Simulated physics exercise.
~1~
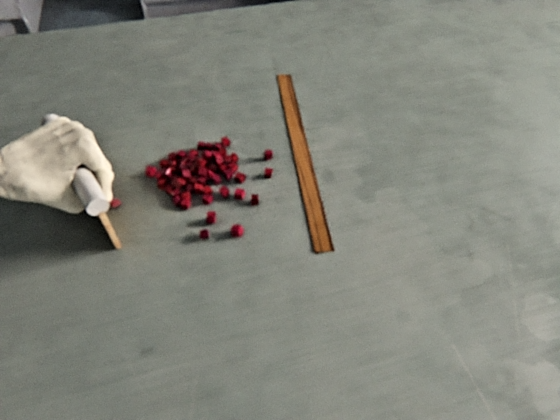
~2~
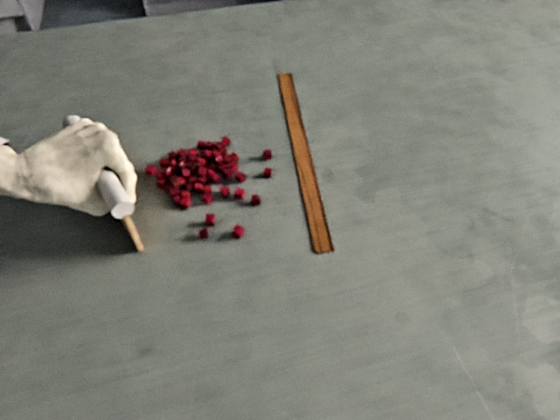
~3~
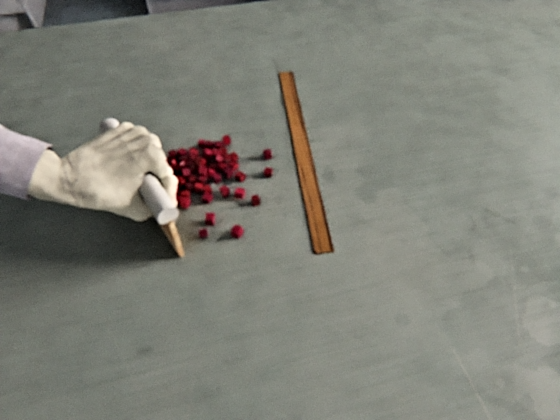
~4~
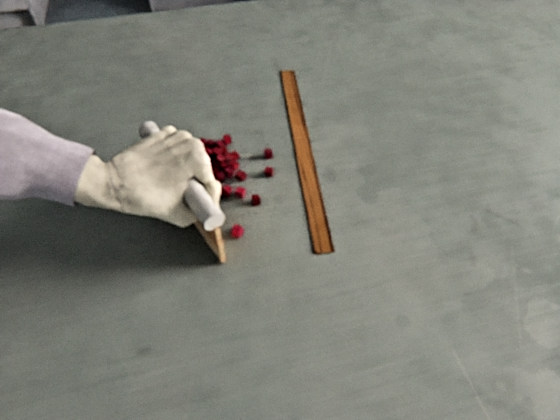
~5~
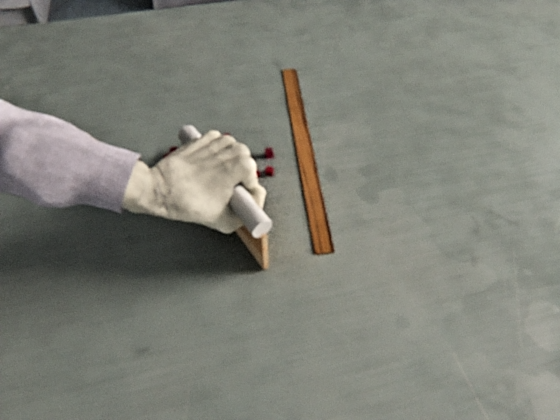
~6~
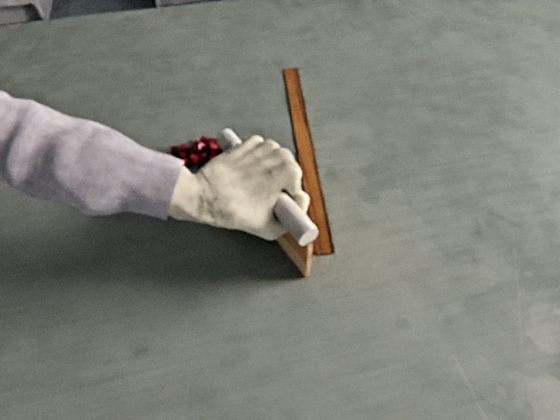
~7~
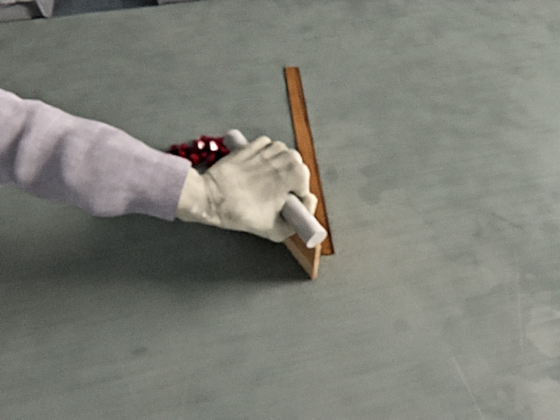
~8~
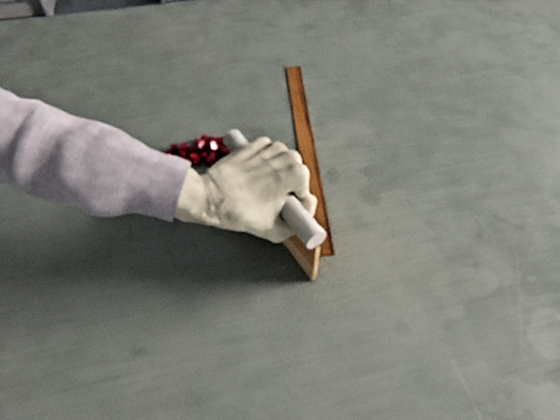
In the video, a pale-gloved hand slides a wooden scraper with a light handle rightward across a grey surface, through a loose pile of dark red cubes, then stops beside a fixed wooden strip, with some cubes visible behind the hand and none seen on the strip.
